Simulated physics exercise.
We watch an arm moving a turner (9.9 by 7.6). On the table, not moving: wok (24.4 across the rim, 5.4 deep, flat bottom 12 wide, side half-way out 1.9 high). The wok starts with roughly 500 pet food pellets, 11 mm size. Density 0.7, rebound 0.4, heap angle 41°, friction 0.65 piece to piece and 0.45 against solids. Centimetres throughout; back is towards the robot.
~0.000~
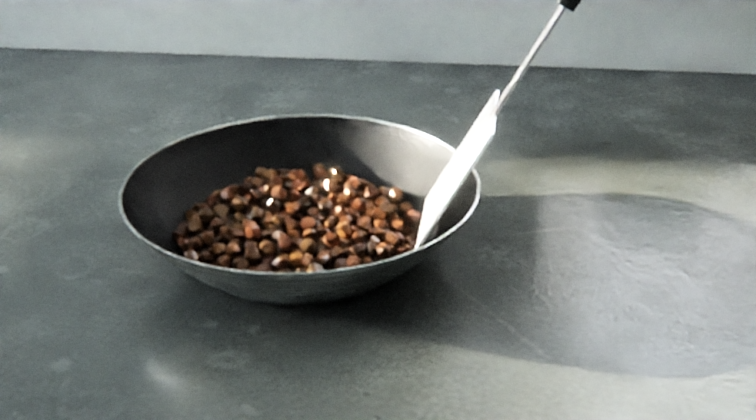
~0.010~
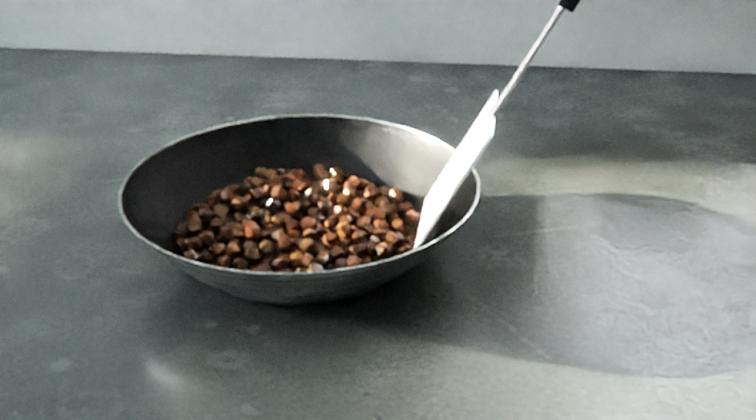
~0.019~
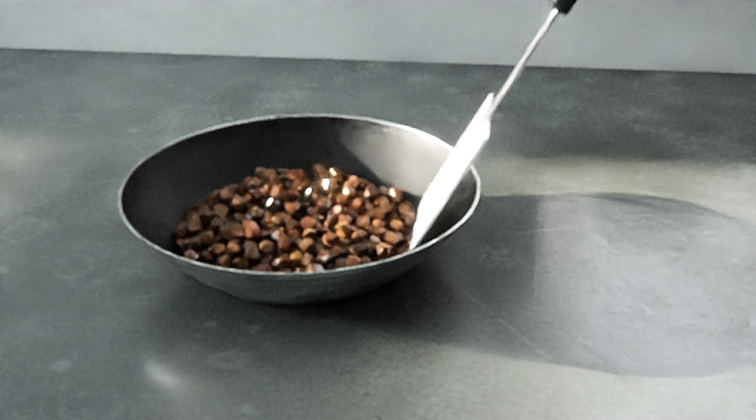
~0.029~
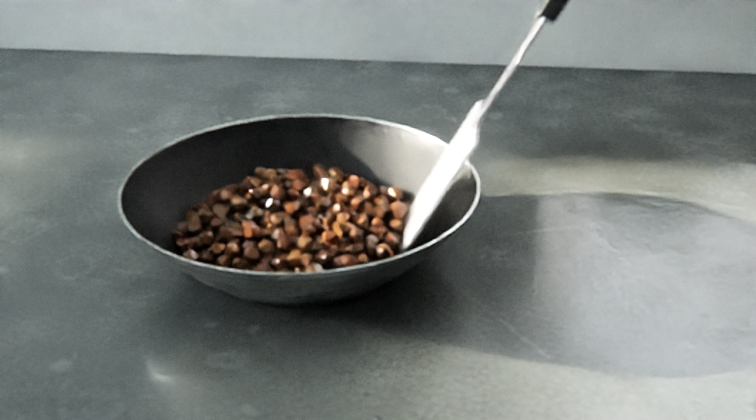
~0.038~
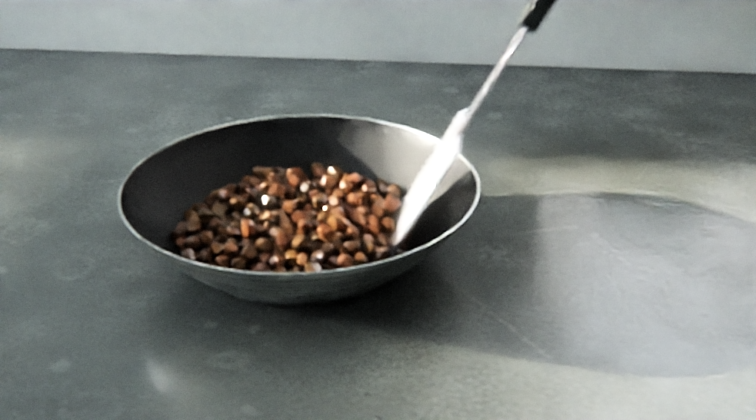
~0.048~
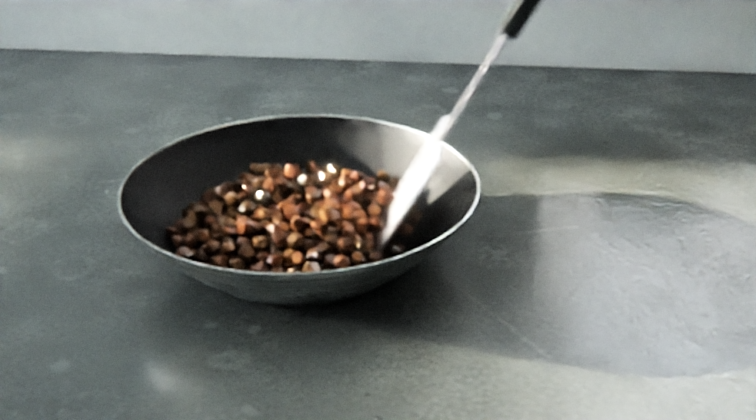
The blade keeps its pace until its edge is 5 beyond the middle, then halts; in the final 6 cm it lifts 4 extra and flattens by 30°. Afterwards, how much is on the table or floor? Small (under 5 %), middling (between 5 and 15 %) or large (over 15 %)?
A large share, over 15 %, ends on the table or floor.
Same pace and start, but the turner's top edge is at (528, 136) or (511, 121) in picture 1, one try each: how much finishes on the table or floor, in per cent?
Some 20 and 20 per cent.
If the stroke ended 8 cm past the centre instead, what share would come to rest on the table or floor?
Then about 55 per cent.
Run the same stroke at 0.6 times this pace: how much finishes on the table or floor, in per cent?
About 5 per cent.
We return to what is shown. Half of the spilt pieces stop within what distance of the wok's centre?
Some 22 cm.
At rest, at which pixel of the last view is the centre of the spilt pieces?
Near (23, 234).
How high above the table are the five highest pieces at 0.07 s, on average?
About 6 cm.
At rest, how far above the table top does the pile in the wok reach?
Roughly 6.5 cm.
After 0.07 s, sloping 60°, highest piece 6 above the table; 496 in the wok.
After 0.10 s, sloping 51°, highest piece 11 above the table; 494 in the wok, 2 on the blade or in flight.
After 0.31 s, sloping 31°, highest piece 31 above the table; 383 in the wok, 87 on the table or floor, 26 on the blade or in flight.
After 1.36 s, sloping 31°, highest piece 6 above the table; 383 in the wok, 113 on the table or floor.
In the end, 383 in the wok, 113 on the table or floor. That is 23 % on the table or floor.
